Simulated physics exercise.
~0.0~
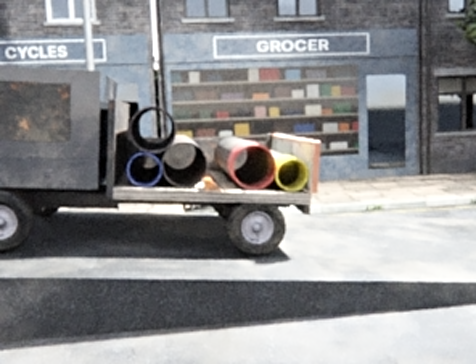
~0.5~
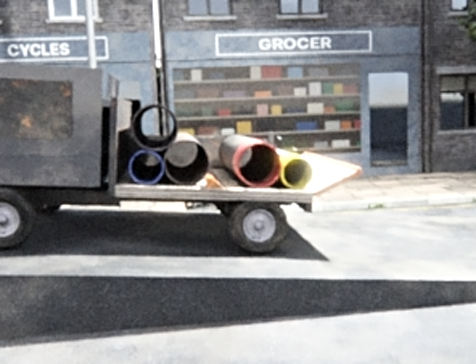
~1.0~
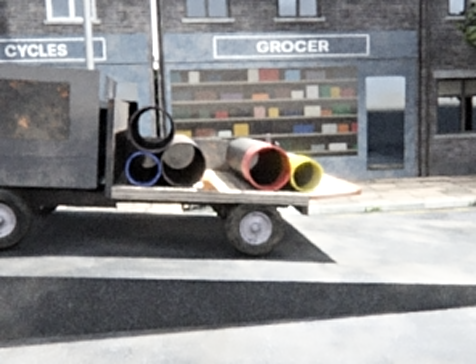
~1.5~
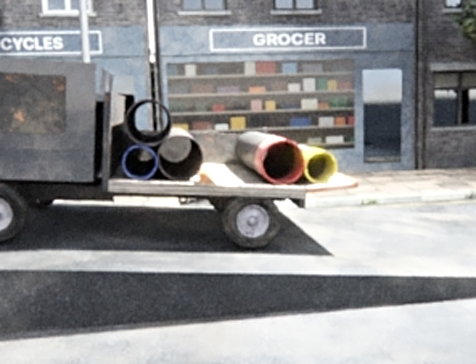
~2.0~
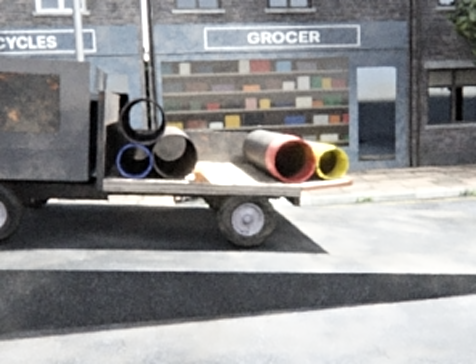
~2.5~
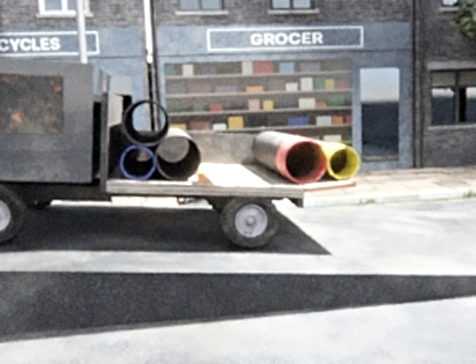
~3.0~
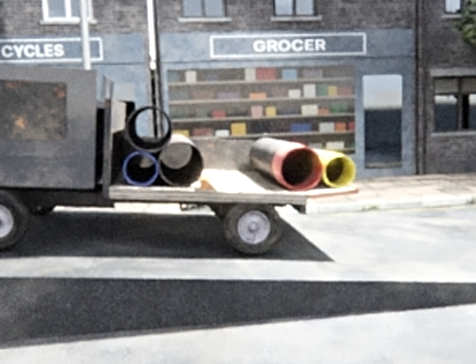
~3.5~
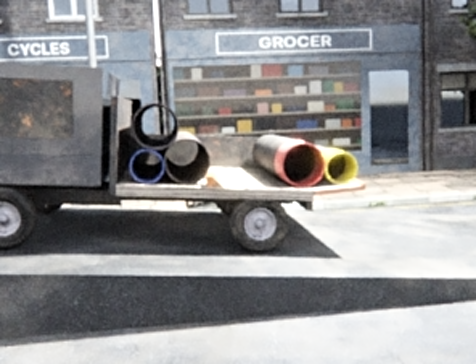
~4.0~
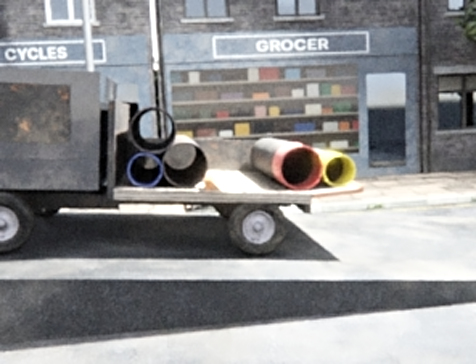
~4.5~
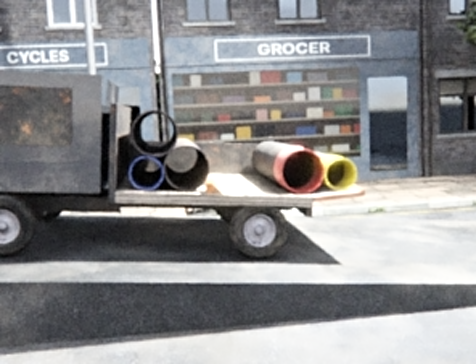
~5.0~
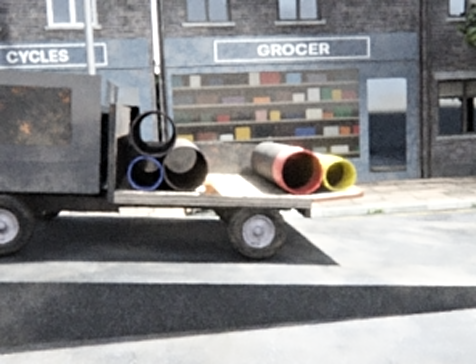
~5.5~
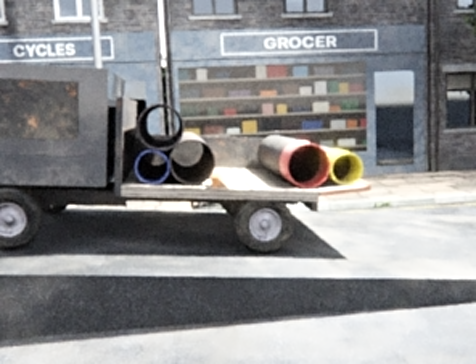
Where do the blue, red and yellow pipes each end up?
The blue and red pipes end up inside the truck bed, while the yellow one comes to rest on the lowered tailgate.
